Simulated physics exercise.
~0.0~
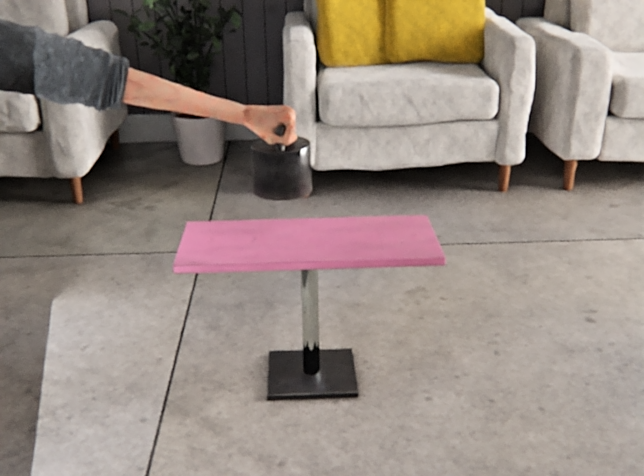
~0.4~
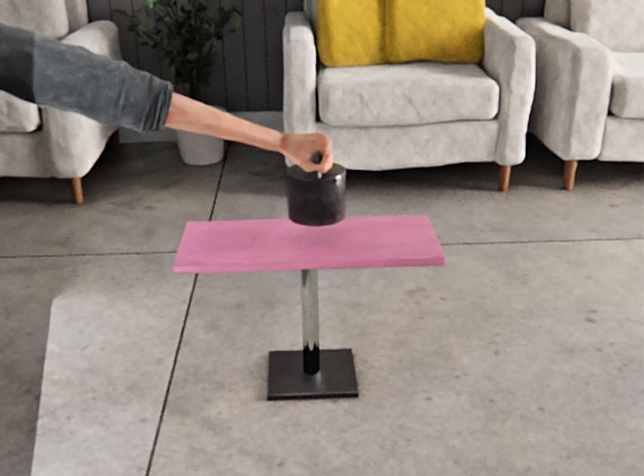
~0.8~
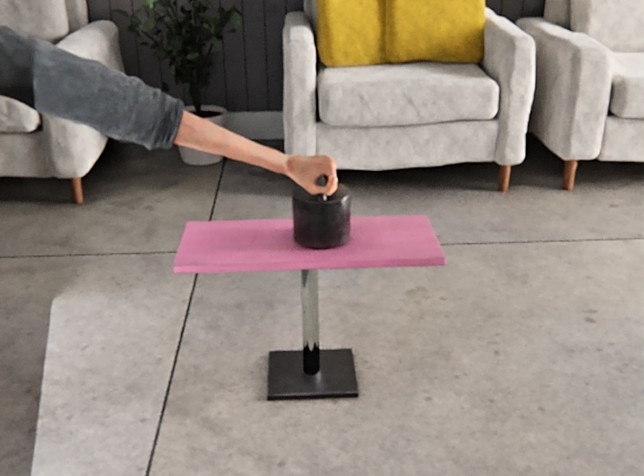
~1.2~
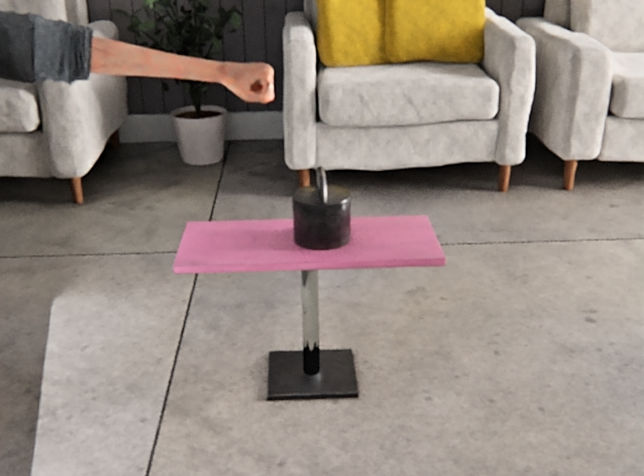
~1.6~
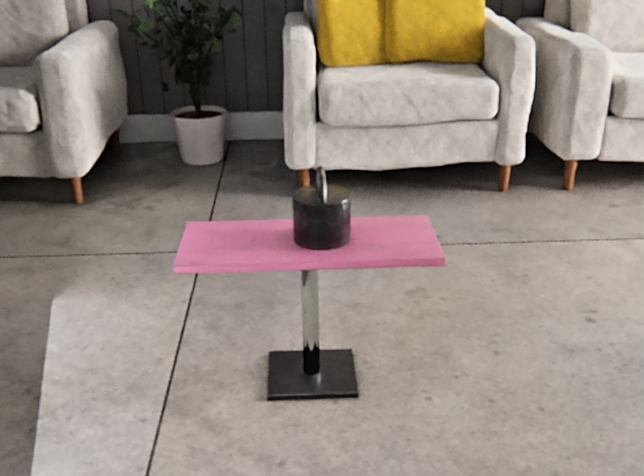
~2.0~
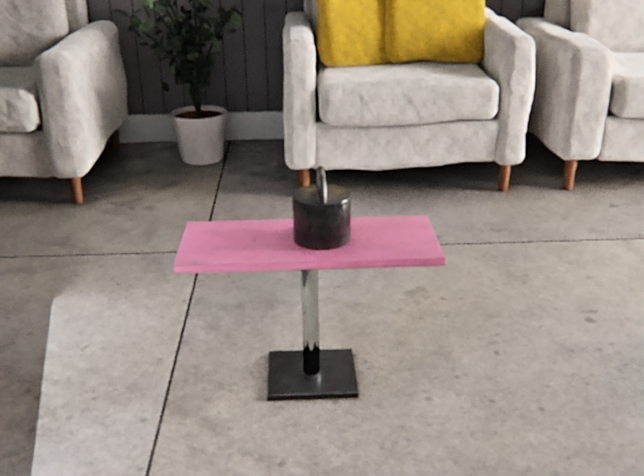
We see a hand reach in from the left, carry a dark cylindrical object by its top handle right and down onto a pink side table, then let go and draw back out of view, leaving the object resting there as the table stays flat on its base.
